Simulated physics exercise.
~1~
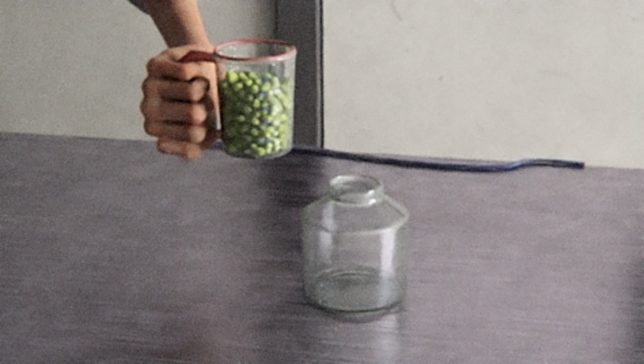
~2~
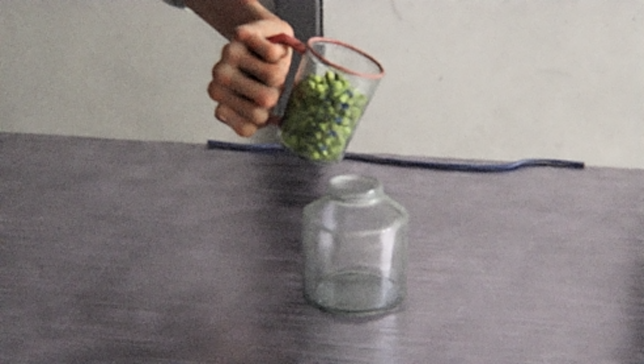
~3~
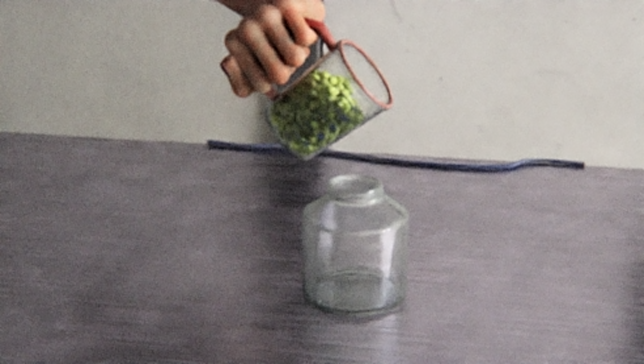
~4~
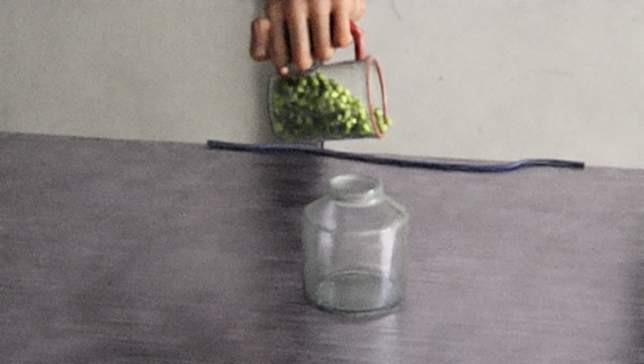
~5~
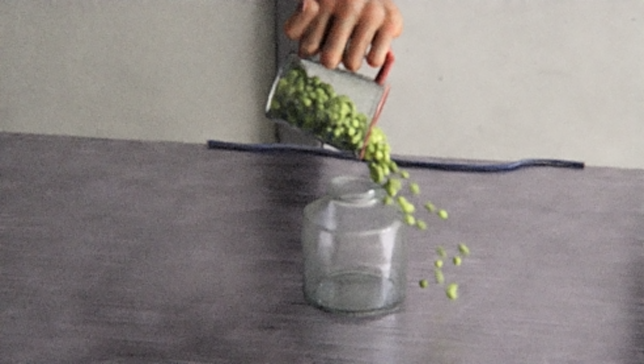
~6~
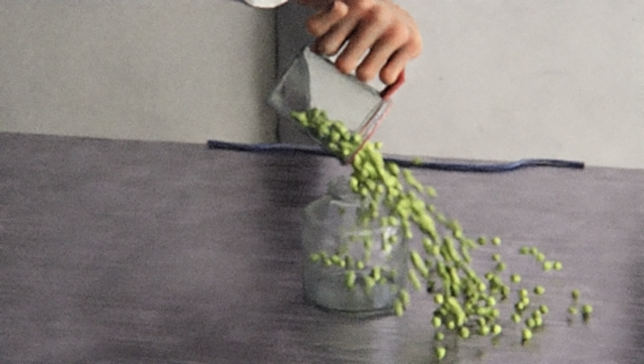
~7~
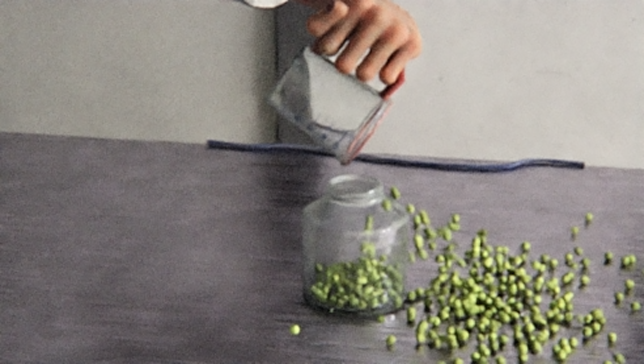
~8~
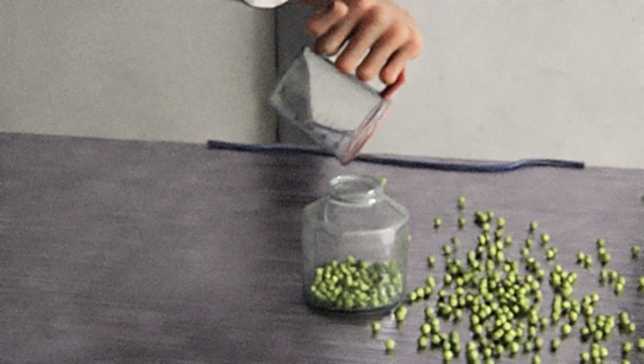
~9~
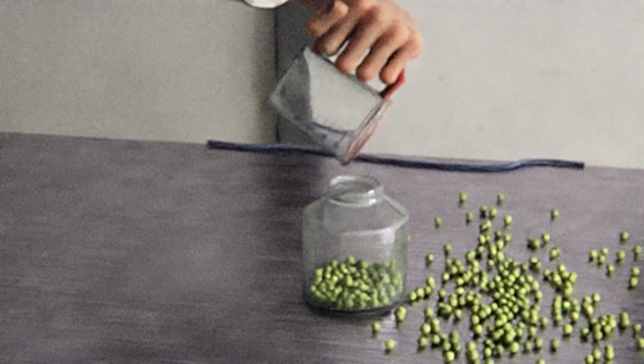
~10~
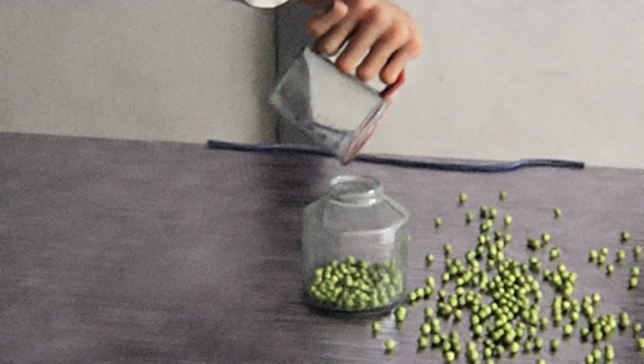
At first, a hand holds a clear cup full of green peas upright, above and to the left of an empty glass jar on a grey table. The hand moves to the right and tips the cup over until it lies on its side above the jar. A few peas slip over the rim and drop past the right side of the jar. As the cup tilts further down, the rest rush out, some falling into the jar and many scattering across the table. Finally, the emptied cup stays tilted over the partly filled jar, while most peas lie spilt to the right.
